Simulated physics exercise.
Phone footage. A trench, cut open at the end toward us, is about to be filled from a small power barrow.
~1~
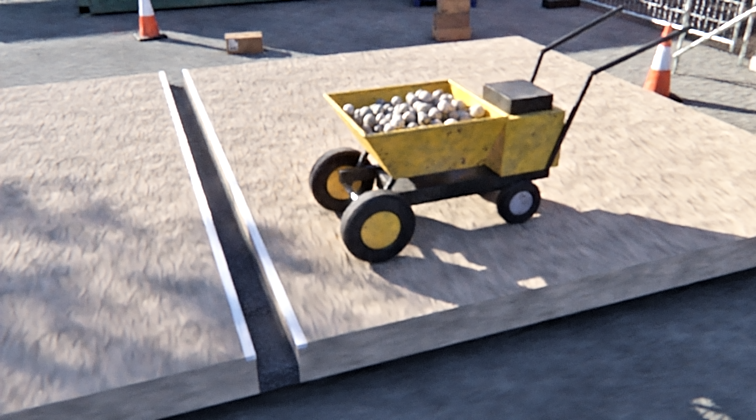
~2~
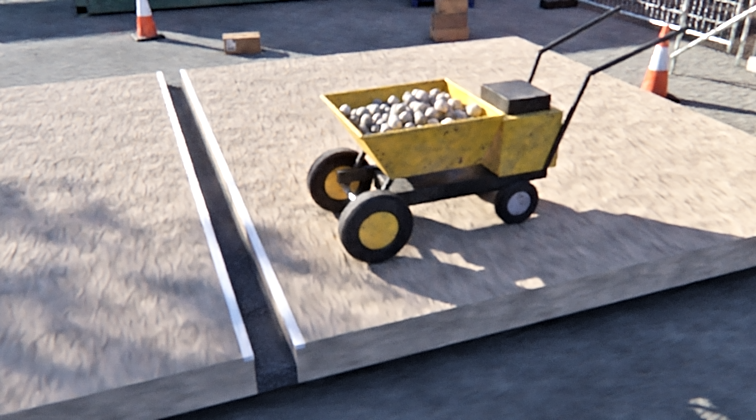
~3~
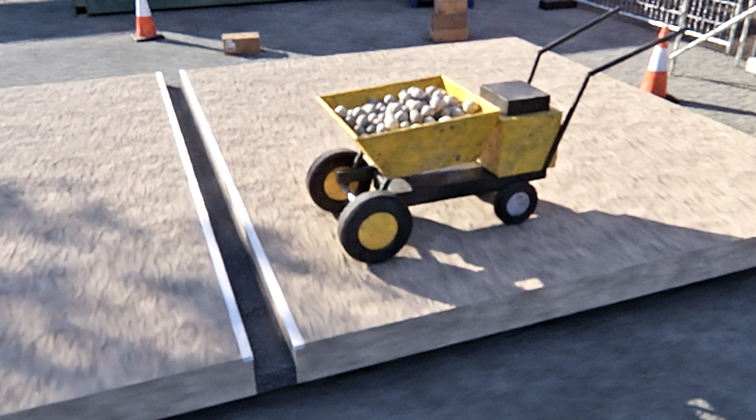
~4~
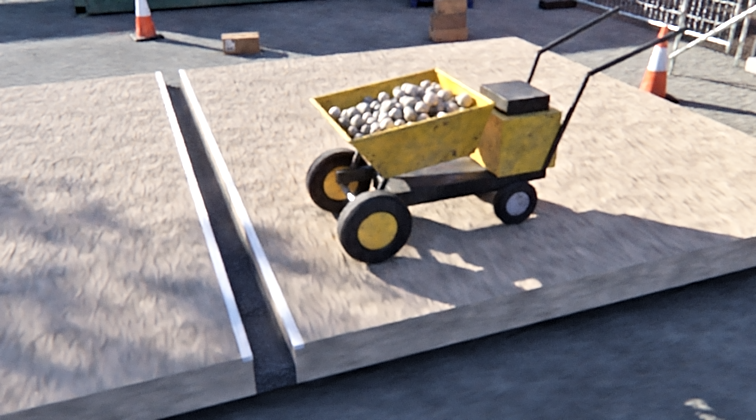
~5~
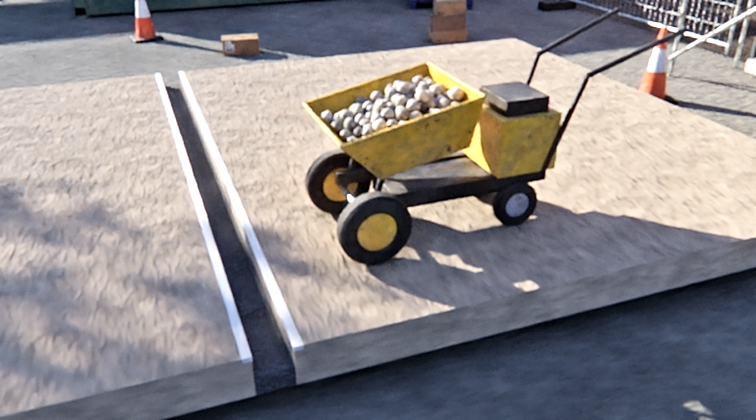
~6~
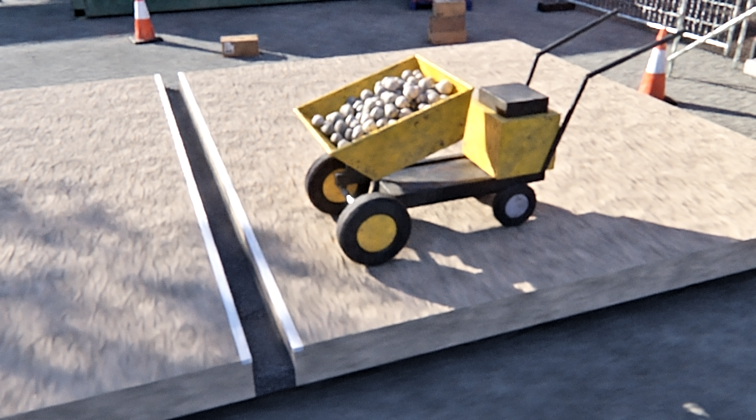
Yellow power barrow loaded with river pebbles standing beside a narrow trench, its skip gradually tilting forward to the left.
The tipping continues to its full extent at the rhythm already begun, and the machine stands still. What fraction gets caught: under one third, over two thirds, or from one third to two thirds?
Most likely the part landing in the trench will be one third to two thirds.
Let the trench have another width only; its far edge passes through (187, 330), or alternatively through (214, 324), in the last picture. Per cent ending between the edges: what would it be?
In order: 90 per cent, then 70 per cent.
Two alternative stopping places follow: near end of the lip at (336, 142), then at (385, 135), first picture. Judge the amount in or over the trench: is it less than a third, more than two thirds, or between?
Note - position 1: Less than a third; position 2: One to two thirds.
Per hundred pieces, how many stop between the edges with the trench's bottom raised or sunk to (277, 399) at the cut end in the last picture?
70 %, roughly.
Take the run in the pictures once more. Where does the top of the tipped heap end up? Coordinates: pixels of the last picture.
I'd put the summit somewhere around pixel (236, 250).
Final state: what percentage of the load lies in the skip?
It ends up near 0 per cent.
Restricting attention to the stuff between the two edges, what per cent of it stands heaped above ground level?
I'd put it near 40 in a hundred.
Shortly afterwards, skip tipped steeply; the whole lot in the skip.
Next, skip tipped right over; the bulk in the skip; a little in or heaped over the trench; only a few beyond it; a little falling.
Some moments later, skip tipped right over; near a quarter in the skip; only a few short of the trench; near half in or heaped over the trench; near a third beyond it; only a few falling.
In the end, skip tipped right over; a little short of the trench; near half in or heaped over the trench; near a third beyond it.
